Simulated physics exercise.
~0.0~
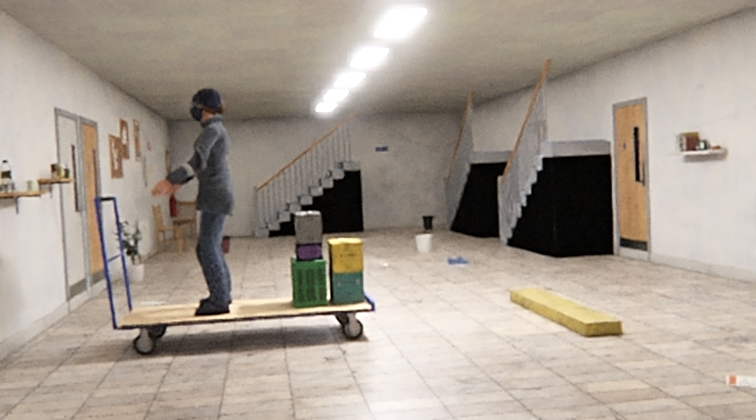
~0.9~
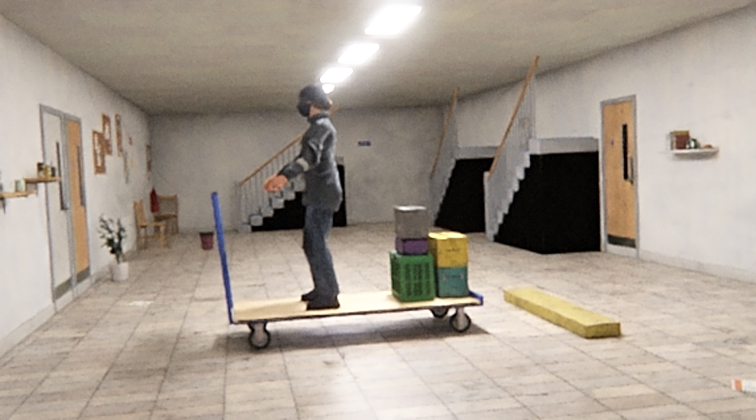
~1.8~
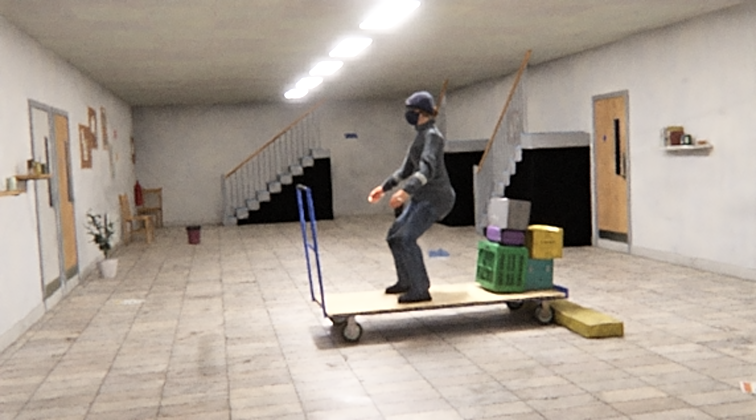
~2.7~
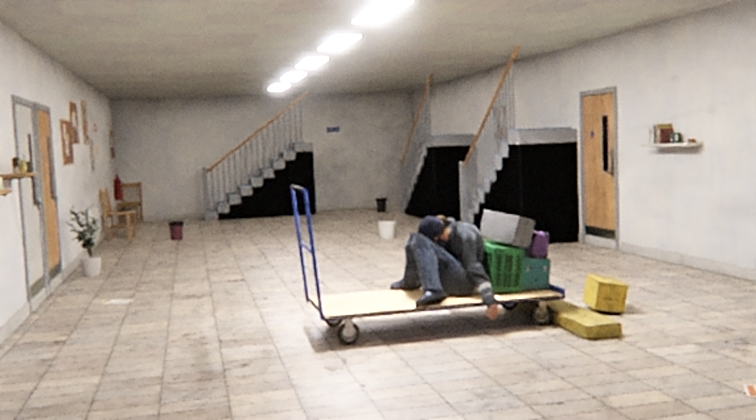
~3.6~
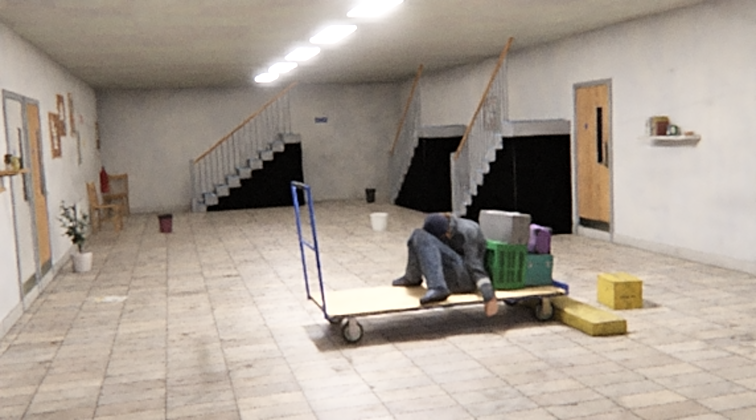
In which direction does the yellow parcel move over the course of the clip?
The yellow parcel moves to the right, riding along with the trolley and then going over its front end to the floor beyond the sill.
